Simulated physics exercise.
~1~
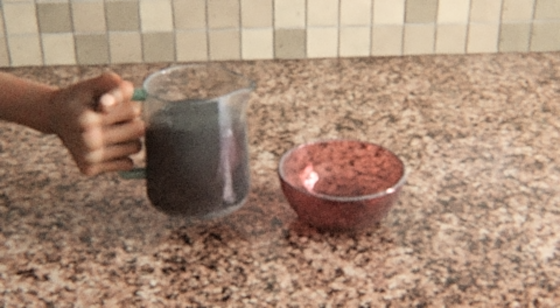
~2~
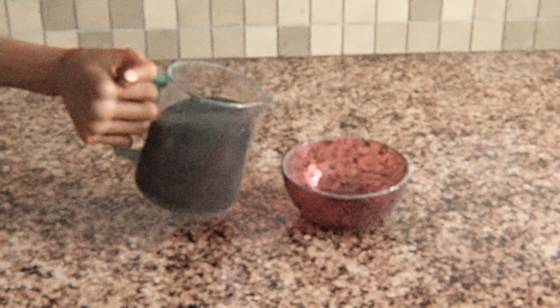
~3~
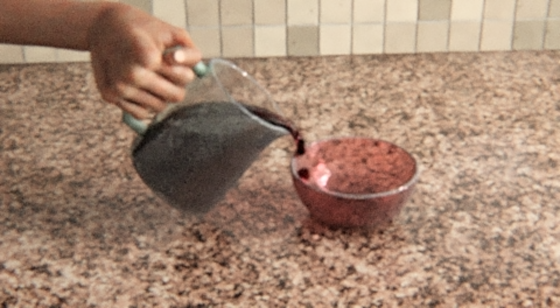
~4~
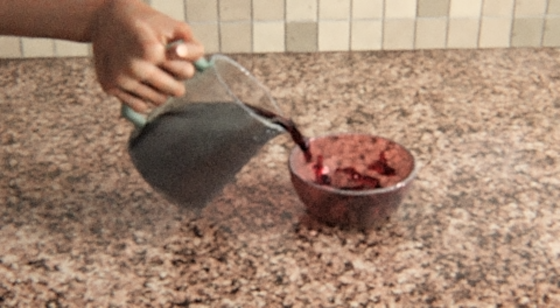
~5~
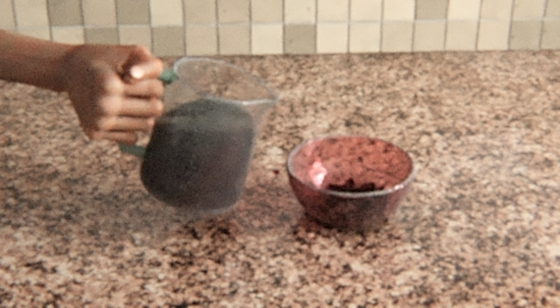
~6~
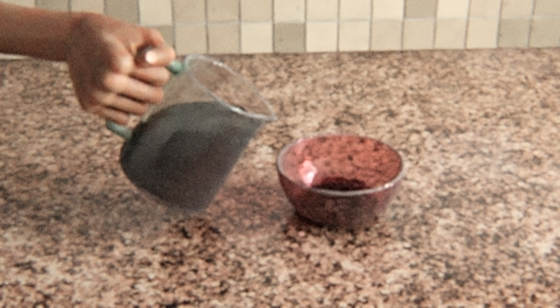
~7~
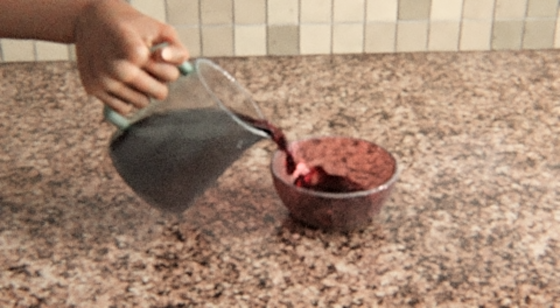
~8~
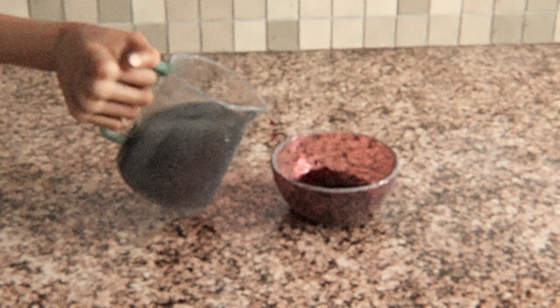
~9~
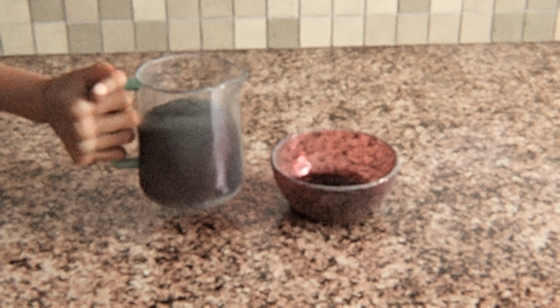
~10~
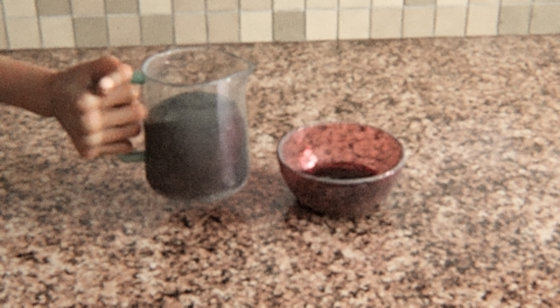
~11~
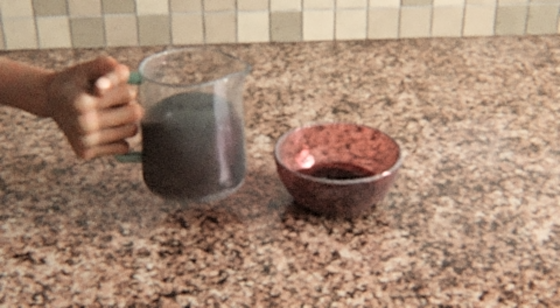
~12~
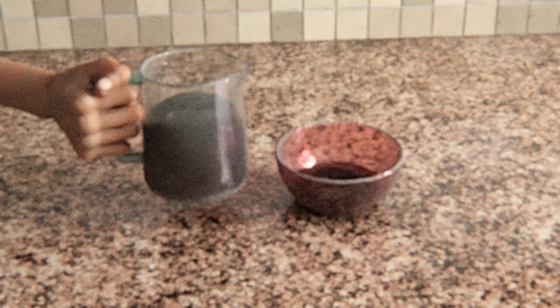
On a speckled worktop, a hand twice tips a pitcher, pouring dark liquid into a bowl.
